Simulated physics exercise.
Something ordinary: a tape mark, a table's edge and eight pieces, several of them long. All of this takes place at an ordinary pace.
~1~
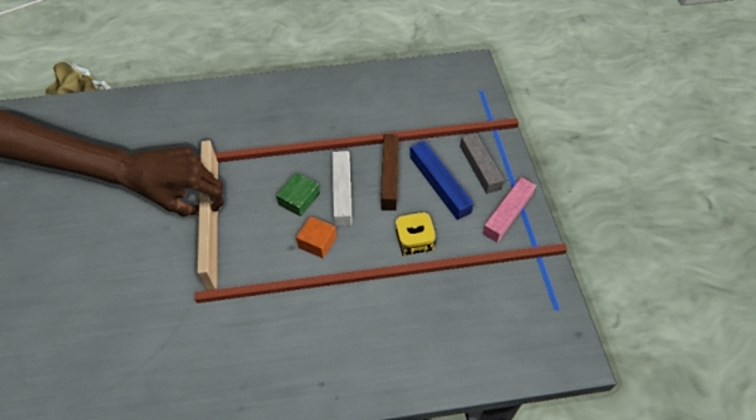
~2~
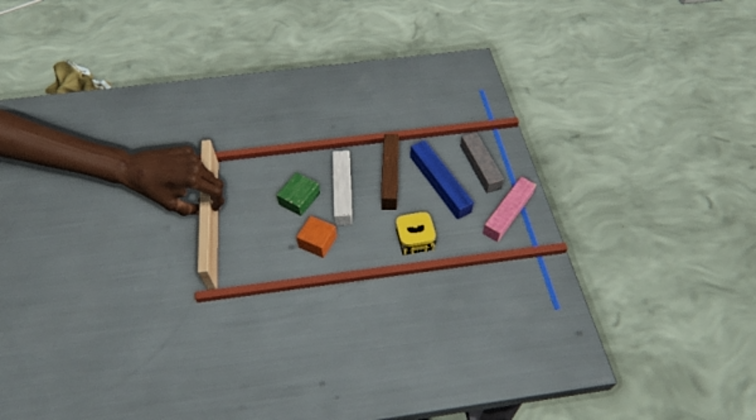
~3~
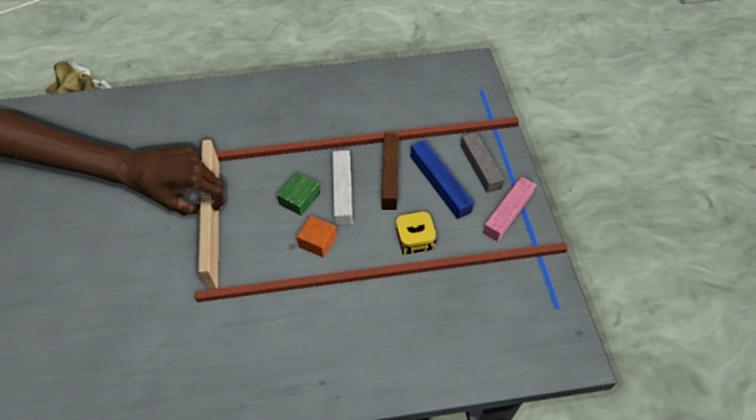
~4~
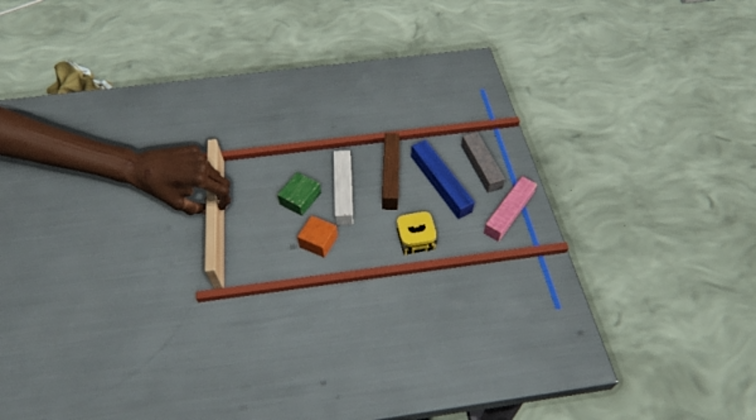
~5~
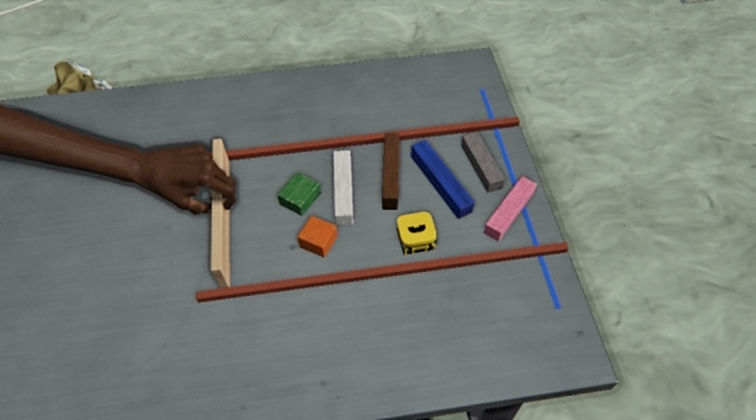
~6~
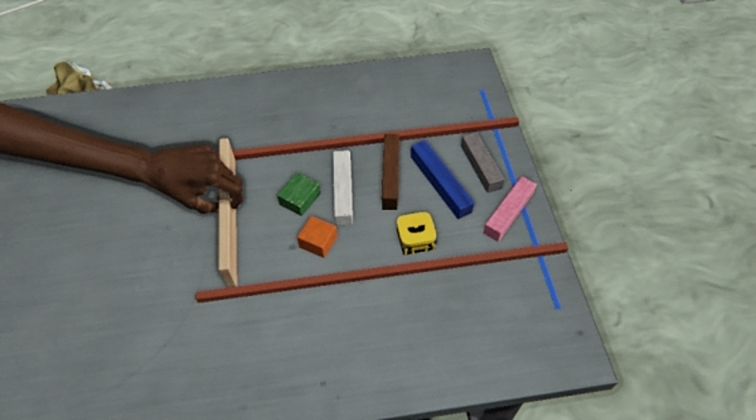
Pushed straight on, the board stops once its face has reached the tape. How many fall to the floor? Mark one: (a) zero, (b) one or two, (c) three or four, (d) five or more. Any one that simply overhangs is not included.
(d) five or more.
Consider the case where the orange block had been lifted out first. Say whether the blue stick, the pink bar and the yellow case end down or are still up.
Taking them one by one, the blue stick drops away, the pink bar drops away and the yellow case holds its spot.
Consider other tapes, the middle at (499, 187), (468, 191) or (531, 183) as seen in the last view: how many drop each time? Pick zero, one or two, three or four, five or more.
Trial 1 - three or four; trial 2 - just one or two; trial 3 - 5 or more.
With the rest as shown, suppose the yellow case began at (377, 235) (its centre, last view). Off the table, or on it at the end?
I reckon from there it drops down.
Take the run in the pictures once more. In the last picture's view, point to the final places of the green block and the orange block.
In the last picture they sit at about (522, 159) and about (537, 199).
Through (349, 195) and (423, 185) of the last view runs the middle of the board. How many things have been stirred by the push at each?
First position 4; second position 8.
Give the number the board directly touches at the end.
The number is 3.
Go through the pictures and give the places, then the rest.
The first picture shows pink bar (509, 209); grey bar (481, 163); blue stick (440, 179); board (209, 213); tape (514, 186).
The second picture shows grey bar (481, 162); green block (299, 194).
The third picture shows blue stick (441, 178); yellow case (416, 234).
The fourth picture shows pink bar (511, 208); brown bar (391, 170).
The fifth picture shows grey bar (482, 162); orange block (318, 237).
The sixth picture shows pink bar (510, 209); grey bar (482, 162); blue stick (441, 178); board (228, 210); tape (515, 185).
Soon after, none off yet; pink bar at rest near (510, 209); grey bar at rest near (482, 162); blue stick at rest near (441, 178).
After that, none off yet; pink bar moving near (519, 211); grey bar displaced a little near (505, 158); blue stick displaced a little near (492, 169).
In the end, the number that fall off is five or more; gone, white bar, brown bar, blue stick, grey bar and pink bar.
